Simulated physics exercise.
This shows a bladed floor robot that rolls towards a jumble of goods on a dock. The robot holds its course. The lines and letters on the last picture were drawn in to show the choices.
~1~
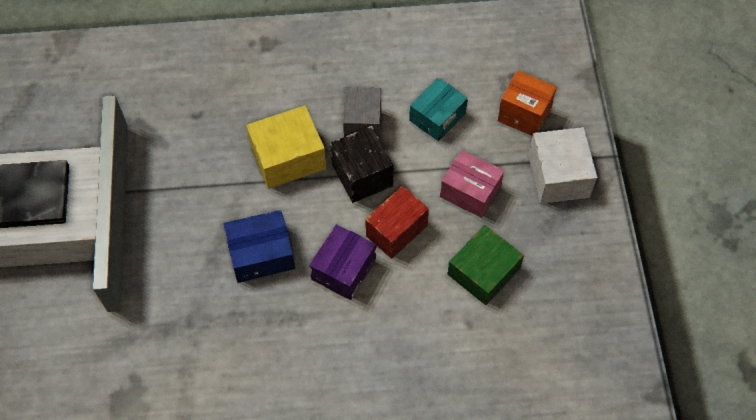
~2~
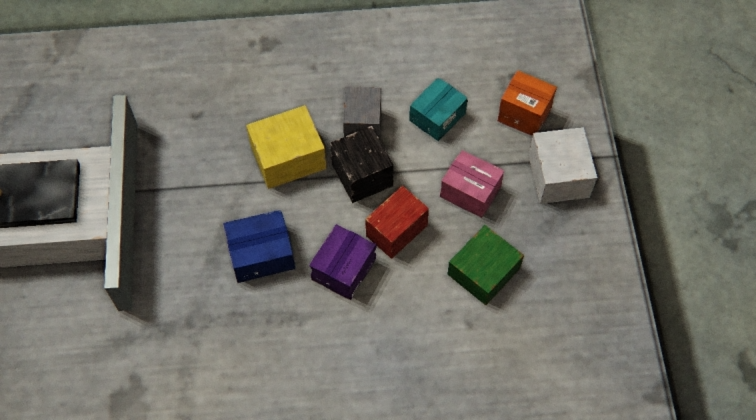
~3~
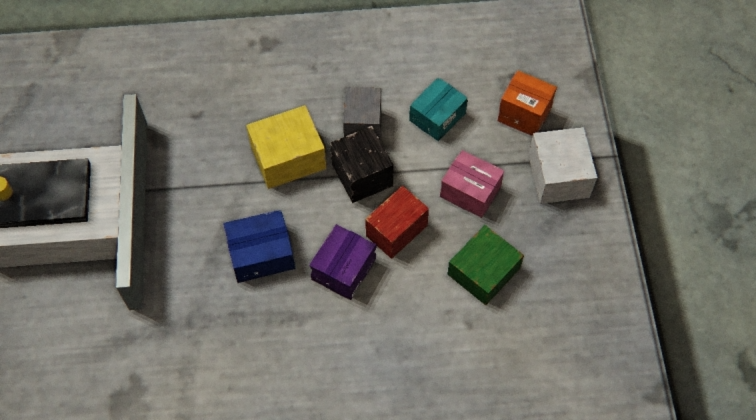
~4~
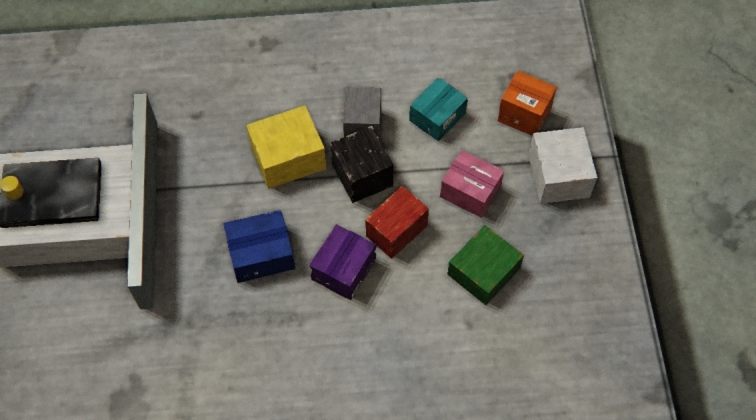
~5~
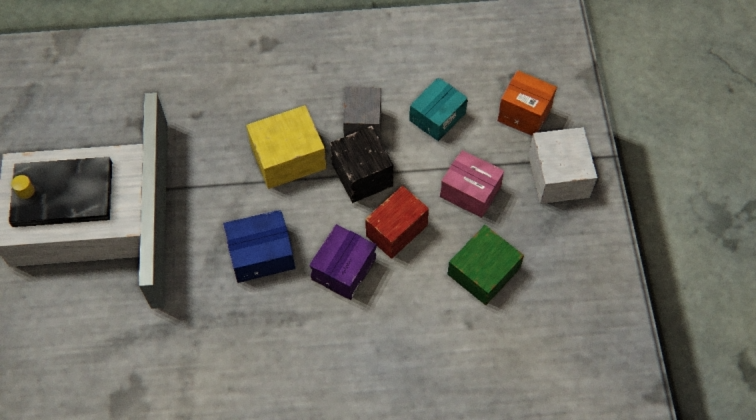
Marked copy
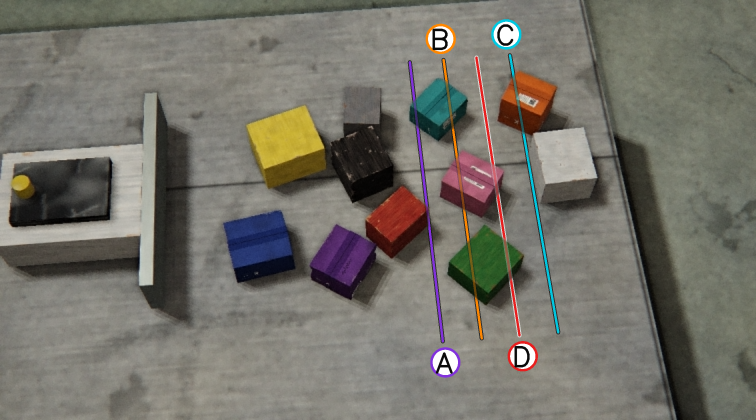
A robot with a wide upright blade rolled slowly and steadily rightward across the grey dock, drawing nearer to a scattered group of colourful boxes and crates, which all stayed still.
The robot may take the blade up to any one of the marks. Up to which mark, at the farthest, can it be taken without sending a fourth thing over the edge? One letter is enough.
Line C.
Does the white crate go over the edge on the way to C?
Yes.
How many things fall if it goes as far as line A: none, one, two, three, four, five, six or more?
The count is none.
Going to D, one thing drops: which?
The white crate.
On the copy, A at (425, 192); B at (461, 189); C at (532, 184); D at (496, 187).
On C. First, robot (209, 180); grey crate (372, 113); purple box (386, 263).
Then, robot (348, 170); white crate (599, 153); pink parcel (556, 185).
Finally, robot (456, 162); white crate over the edge; pink parcel over the edge; two fallen.
By contrast, A is within the limit but short; B is within the limit but short; D is within the limit but short.
